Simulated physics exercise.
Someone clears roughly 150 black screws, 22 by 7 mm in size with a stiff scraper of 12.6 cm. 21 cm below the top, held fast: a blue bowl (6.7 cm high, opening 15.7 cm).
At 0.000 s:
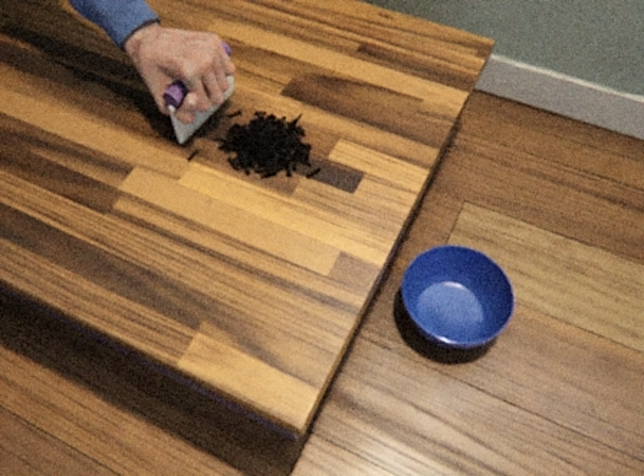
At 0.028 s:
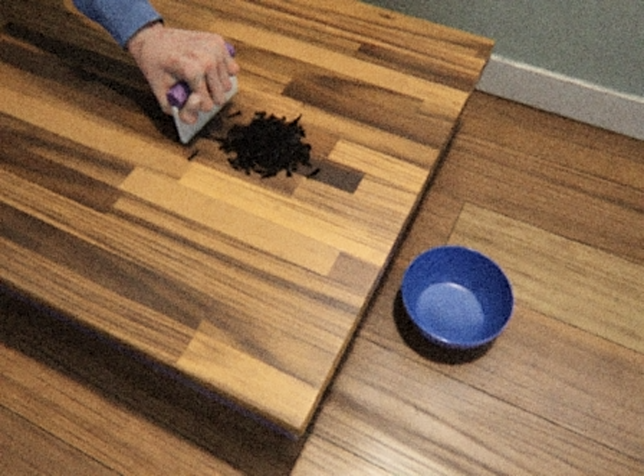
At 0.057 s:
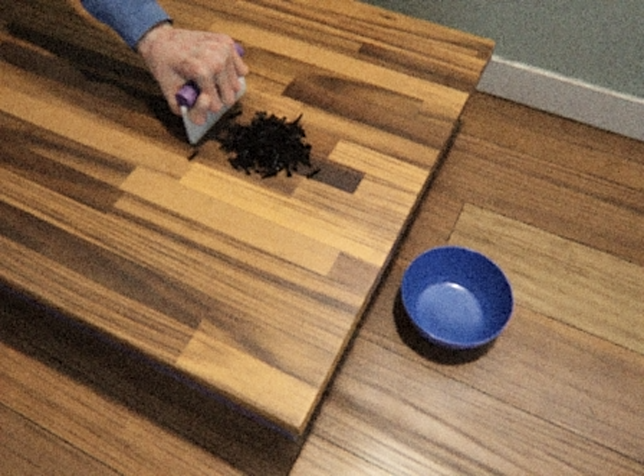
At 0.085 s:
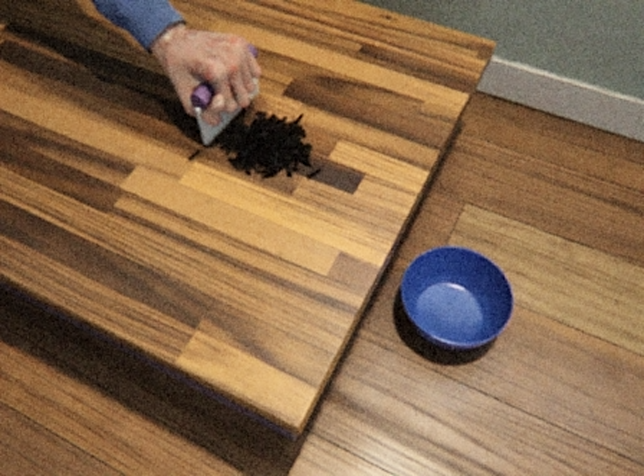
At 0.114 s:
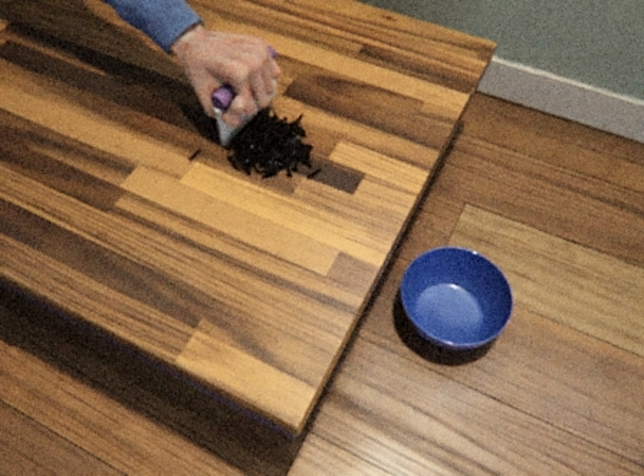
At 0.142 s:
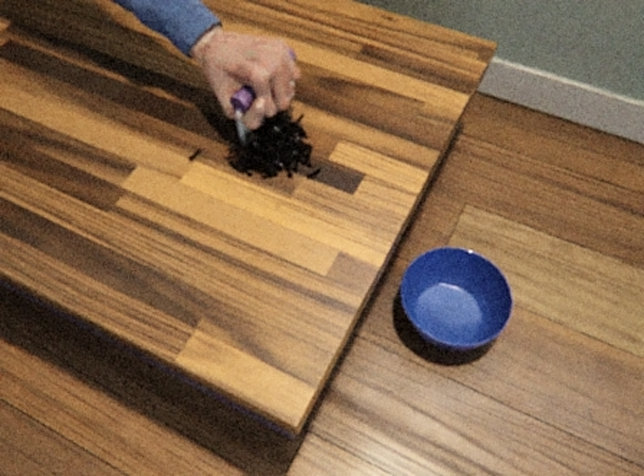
A hand holding a scraper with a purple handle slid it rightward across a wooden tabletop and into a pile of small black pieces, nudging them slightly, while a blue bowl sat still below.
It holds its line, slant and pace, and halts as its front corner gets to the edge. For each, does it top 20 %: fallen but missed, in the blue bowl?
Fallen but missed: Above; in the blue bowl: Below.
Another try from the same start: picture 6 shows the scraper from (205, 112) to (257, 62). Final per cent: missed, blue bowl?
Missed 10, blue bowl 0.
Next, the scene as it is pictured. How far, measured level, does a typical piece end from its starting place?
Roughly 10 cm.
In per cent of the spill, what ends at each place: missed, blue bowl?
Missed 30, blue bowl 0.
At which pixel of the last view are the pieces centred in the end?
At about (342, 179).
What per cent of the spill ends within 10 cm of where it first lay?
About 50 per cent.
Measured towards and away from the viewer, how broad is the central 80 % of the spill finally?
About 24 cm.
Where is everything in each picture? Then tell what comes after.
The first frame shows scraper from (174, 113) to (227, 62); moved 0.0 cm; 0 pieces shifted; middle of the spill at (266, 141); blue bowl at (458, 292).
The second frame shows scraper from (177, 113) to (230, 62); moved 0.4 cm; 0 pieces shifted; middle of the spill at (266, 141).
The third frame shows scraper from (186, 114) to (239, 63); moved 1.5 cm; 0 pieces shifted; middle of the spill at (266, 141).
The fourth frame shows scraper from (200, 114) to (252, 64); moved 3.3 cm; 1 pieces shifted; middle of the spill at (267, 141).
The fifth frame shows scraper from (220, 116) to (271, 65); moved 5.9 cm; 25 pieces shifted; middle of the spill at (267, 141).
The sixth frame shows scraper from (240, 117) to (289, 67); moved 8.5 cm; 92 pieces shifted; middle of the spill at (272, 141); blue bowl at (457, 294). Its speed is about 0.92 m/s, heading 21 degrees away from the viewer.
Then, at 0.32 s, scraper 25 cm from its start, spill 16 cm wide; still on top 100 %.
After 0.51 s, scraper 33 cm from its start, spill 21 cm wide; off the edge, not caught 30 %, still on top 70 %.
After 0.66 s, scraper 33 cm from its start, spill 24 cm wide; off the edge, not caught 30 %, still on top 70 %.
At rest (1.8 s), blue bowl 0 %, fallen but missed 30 %, still on top 65 %.
